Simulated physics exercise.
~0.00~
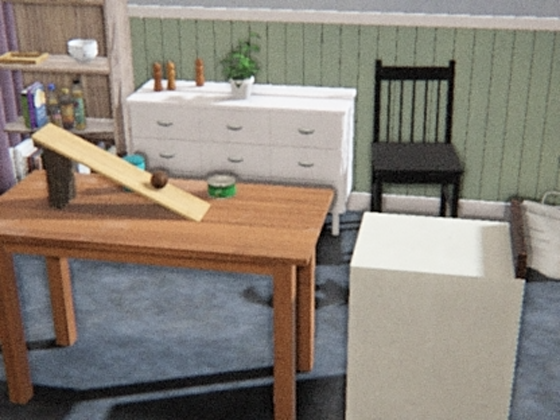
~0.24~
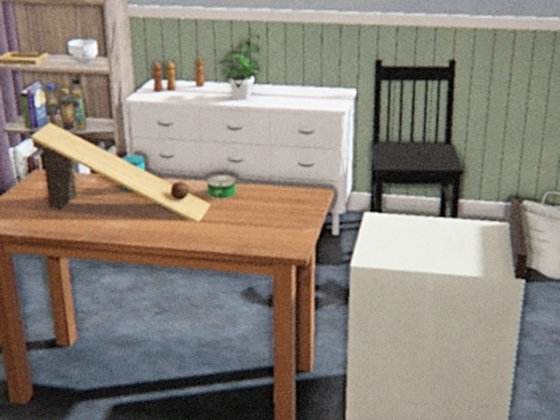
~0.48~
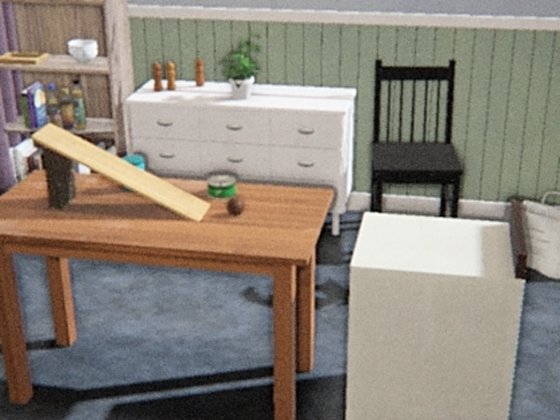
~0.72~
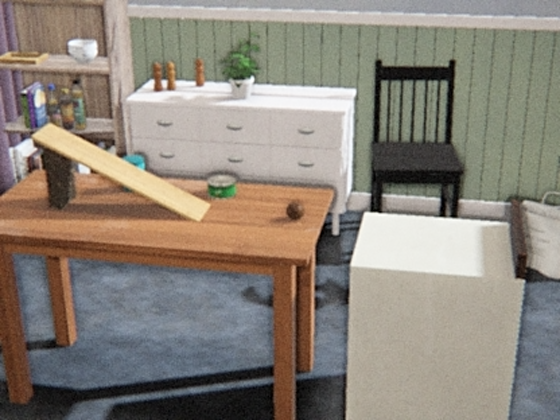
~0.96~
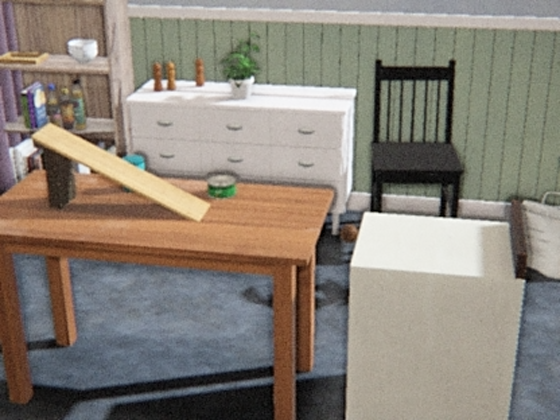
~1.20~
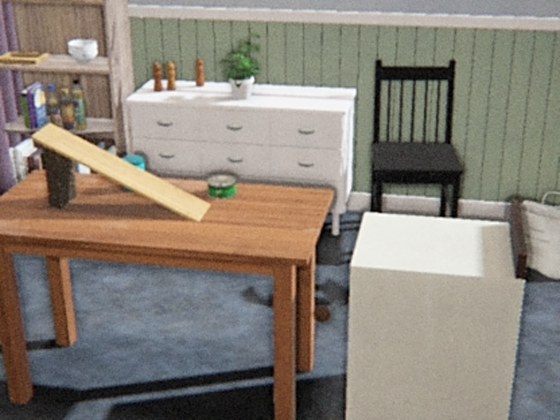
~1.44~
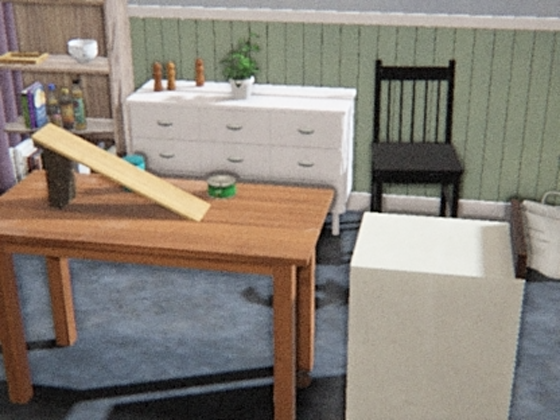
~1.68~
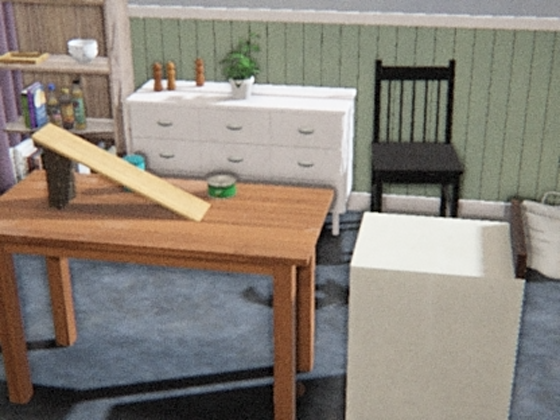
A brown ball rolls down a wooden ramp and across a table, drops off its right edge, and disappears beside a white cabinet.
